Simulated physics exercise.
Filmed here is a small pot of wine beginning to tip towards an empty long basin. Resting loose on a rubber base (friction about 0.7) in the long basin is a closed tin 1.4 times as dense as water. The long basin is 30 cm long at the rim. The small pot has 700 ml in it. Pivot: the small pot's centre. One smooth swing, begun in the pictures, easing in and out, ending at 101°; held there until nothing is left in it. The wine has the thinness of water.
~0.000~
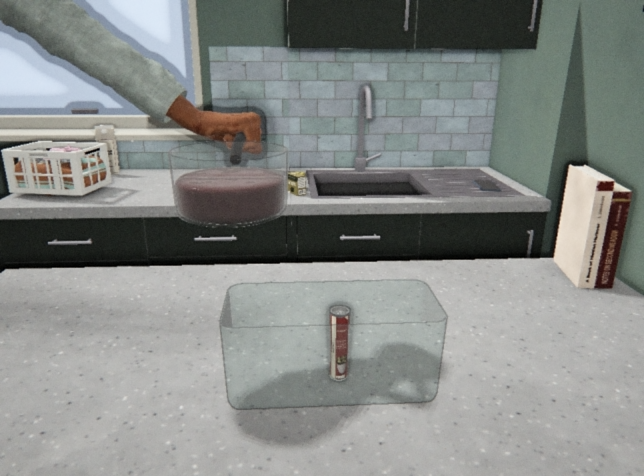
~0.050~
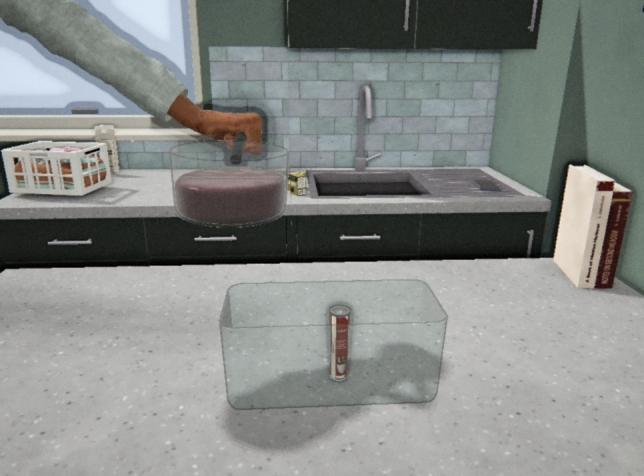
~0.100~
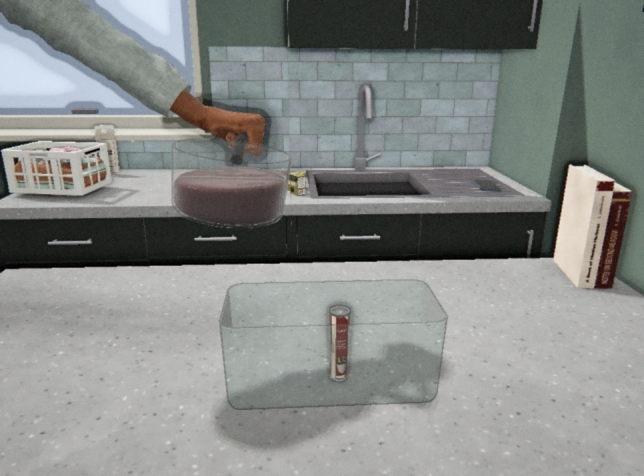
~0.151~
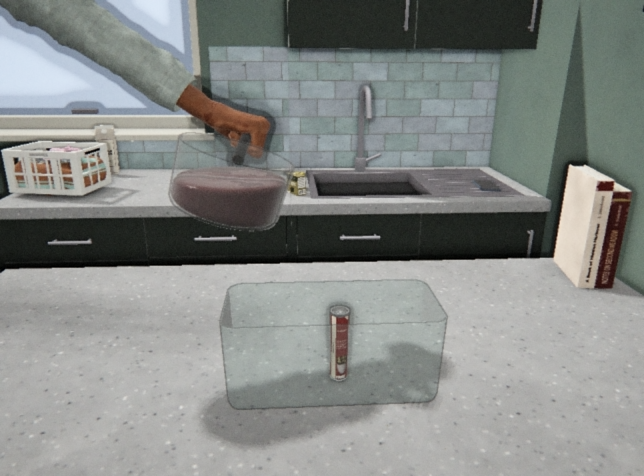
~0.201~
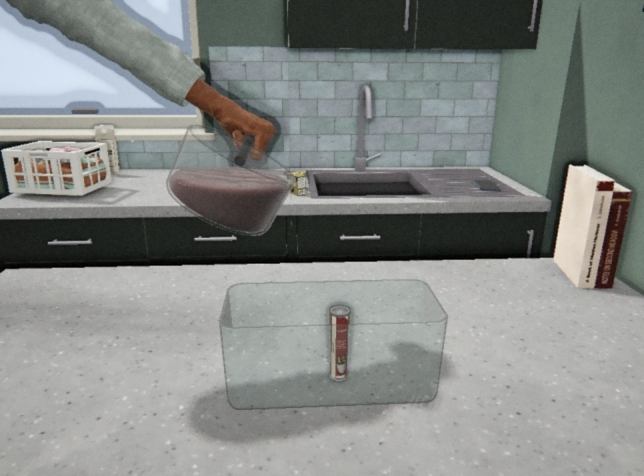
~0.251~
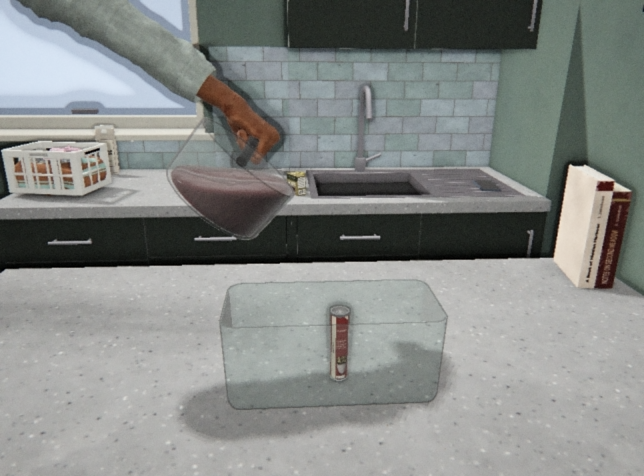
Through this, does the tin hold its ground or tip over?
It tips over.
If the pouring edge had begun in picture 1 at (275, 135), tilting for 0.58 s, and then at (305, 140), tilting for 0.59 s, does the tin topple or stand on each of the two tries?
The tin overturns the first time and overturns the second time.
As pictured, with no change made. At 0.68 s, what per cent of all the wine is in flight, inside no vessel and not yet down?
Roughly 10 %.
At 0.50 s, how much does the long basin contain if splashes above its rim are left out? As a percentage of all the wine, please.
16 %, give or take.
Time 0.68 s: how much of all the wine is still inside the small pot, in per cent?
10 in a hundred, give or take.
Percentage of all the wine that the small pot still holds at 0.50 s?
I'd put it near 32 percent.
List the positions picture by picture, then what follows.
Tilt 0°; pouring edge (287, 151); surface from (177, 177) to (285, 177); the long basin's rim runs from (225, 305) to (436, 300); the tin's top is at (340, 314), in the first frame.
Tilt 2°; pouring edge (288, 153); surface from (177, 177) to (285, 177), in the second frame.
Tilt 7°; pouring edge (291, 159); surface from (176, 177) to (285, 178), in the third frame.
Tilt 17°; pouring edge (293, 169); surface from (175, 176) to (287, 180), in the fourth frame.
Tilt 28°; pouring edge (294, 181); surface from (171, 173) to (290, 182), in the fifth frame.
Tilt 41°; pouring edge (293, 195); surface from (172, 168) to (289, 184); 1 per cent is over the edge, in the sixth frame.
By 0.50 s the tilt is 97° and 32 per cent is still to pour; the tin stands where it began.
By 0.68 s the tilt is 101° and 11 per cent is still to pour; the tin stands 1 cm from where it began.
By 0.87 s the tilt is 101° and 2 per cent is still to pour; the tin leans 16°.
By 1.07 s the tilt is 101° and 0 per cent is still to pour; the tin lies on its side.
At rest the tin lies on its side.
